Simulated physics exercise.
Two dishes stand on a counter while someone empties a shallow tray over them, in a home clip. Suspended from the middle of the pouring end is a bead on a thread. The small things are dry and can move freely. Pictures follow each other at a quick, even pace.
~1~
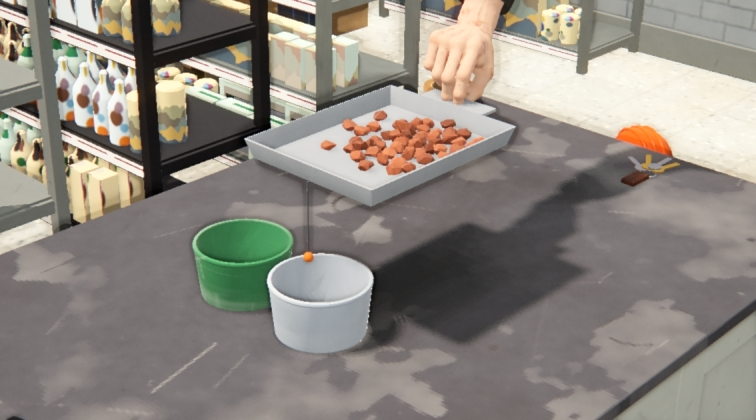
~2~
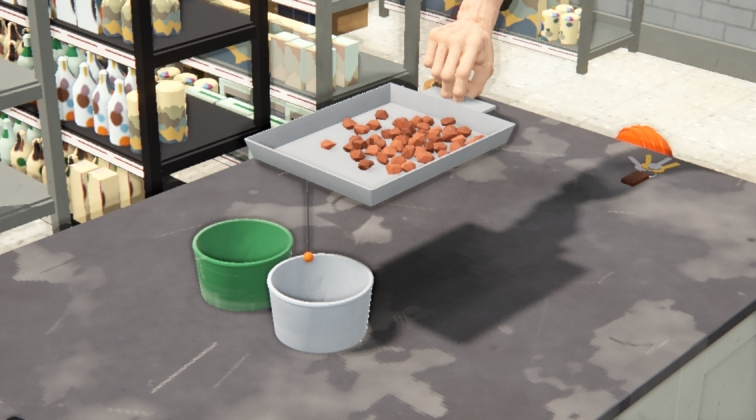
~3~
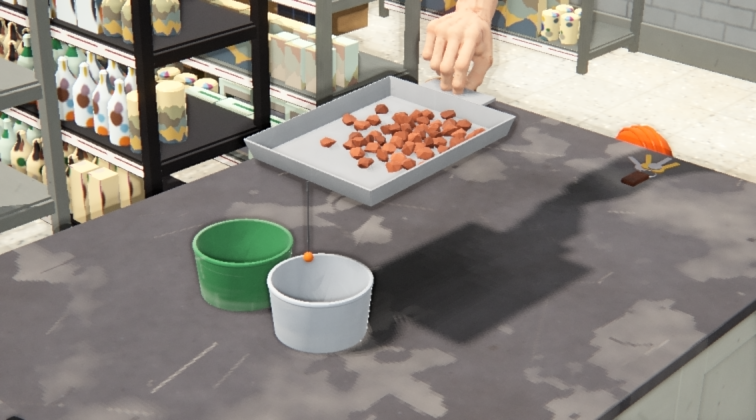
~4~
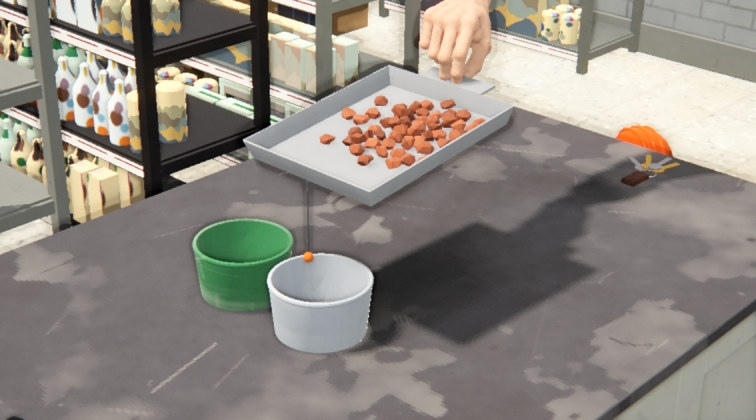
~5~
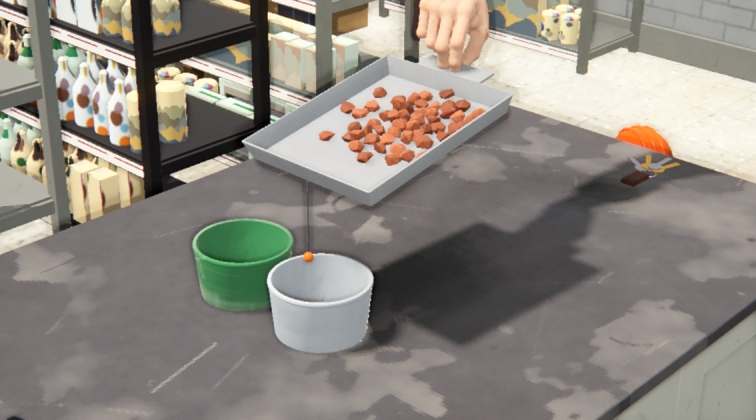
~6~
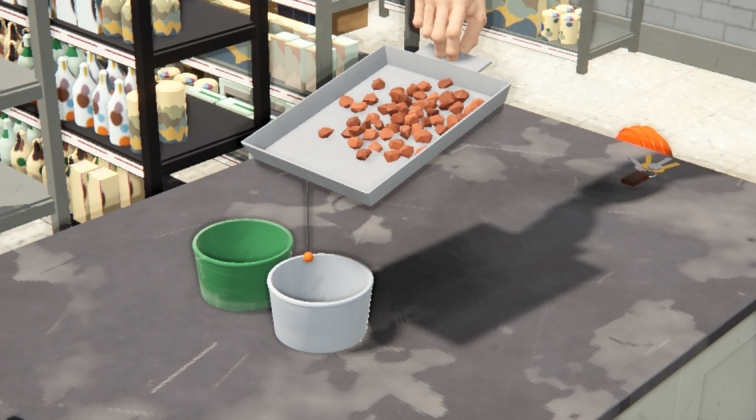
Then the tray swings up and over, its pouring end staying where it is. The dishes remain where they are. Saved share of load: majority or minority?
The dishes will keep a minor share of it.
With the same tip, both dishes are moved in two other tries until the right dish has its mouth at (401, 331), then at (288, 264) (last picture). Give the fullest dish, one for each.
Well, the left-side one at the first spot and the right-side one at the second.
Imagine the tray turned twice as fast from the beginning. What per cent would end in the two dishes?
Result: About 10 per cent.
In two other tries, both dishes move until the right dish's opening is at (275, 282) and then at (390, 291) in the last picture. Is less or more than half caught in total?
So that's a greater portion the first time round, a lesser portion the second.
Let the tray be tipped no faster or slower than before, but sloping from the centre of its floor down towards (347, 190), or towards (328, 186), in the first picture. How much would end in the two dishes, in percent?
So it's 30 percent with the first slope and 30 percent with the other.
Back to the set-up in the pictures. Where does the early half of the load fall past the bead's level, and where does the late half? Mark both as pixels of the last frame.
(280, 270), then (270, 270).
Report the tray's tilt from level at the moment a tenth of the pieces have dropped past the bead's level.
Close to 80° of tilt at that moment.
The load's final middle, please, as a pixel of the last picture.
Roughly at pixel (267, 352).
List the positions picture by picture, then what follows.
In the first picture, corners of the pouring end at (254, 139) and (371, 186), level; middle of the load at (420, 141), bits of crushed brick; left dish at (207, 277); right dish at (284, 317); bead on its thread at (309, 257).
In the second picture, corners of the pouring end at (253, 139) and (371, 186), level; middle of the load at (420, 139).
In the third picture, corners of the pouring end at (253, 139) and (370, 186), tipped barely, level across its low end; middle of the load at (420, 134).
In the fourth picture, corners of the pouring end at (252, 139) and (369, 187), tipped a little, level across its low end; middle of the load at (419, 127).
In the fifth picture, corners of the pouring end at (251, 140) and (368, 187), tipped a little, level across its low end; middle of the load at (418, 120).
In the sixth picture, corners of the pouring end at (250, 141) and (367, 188), tipped a little, level across its low end; middle of the load at (417, 113); left dish at (207, 277); right dish at (284, 317).
Soon, tray tipped steeply; nearly all on the tray; a small part in the air.
A while on, tray tipped right over; about two thirds on the tray; a small part in the right dish; a stray few in the left dish; a small part outside both; a small part in the air.
Towards the end, tray tipped past a quarter turn; about a quarter in the right dish; a stray few in the left dish; most outside both.
Finally, tray tipped past a quarter turn; about a quarter in the right dish; a stray few in the left dish; most outside both.
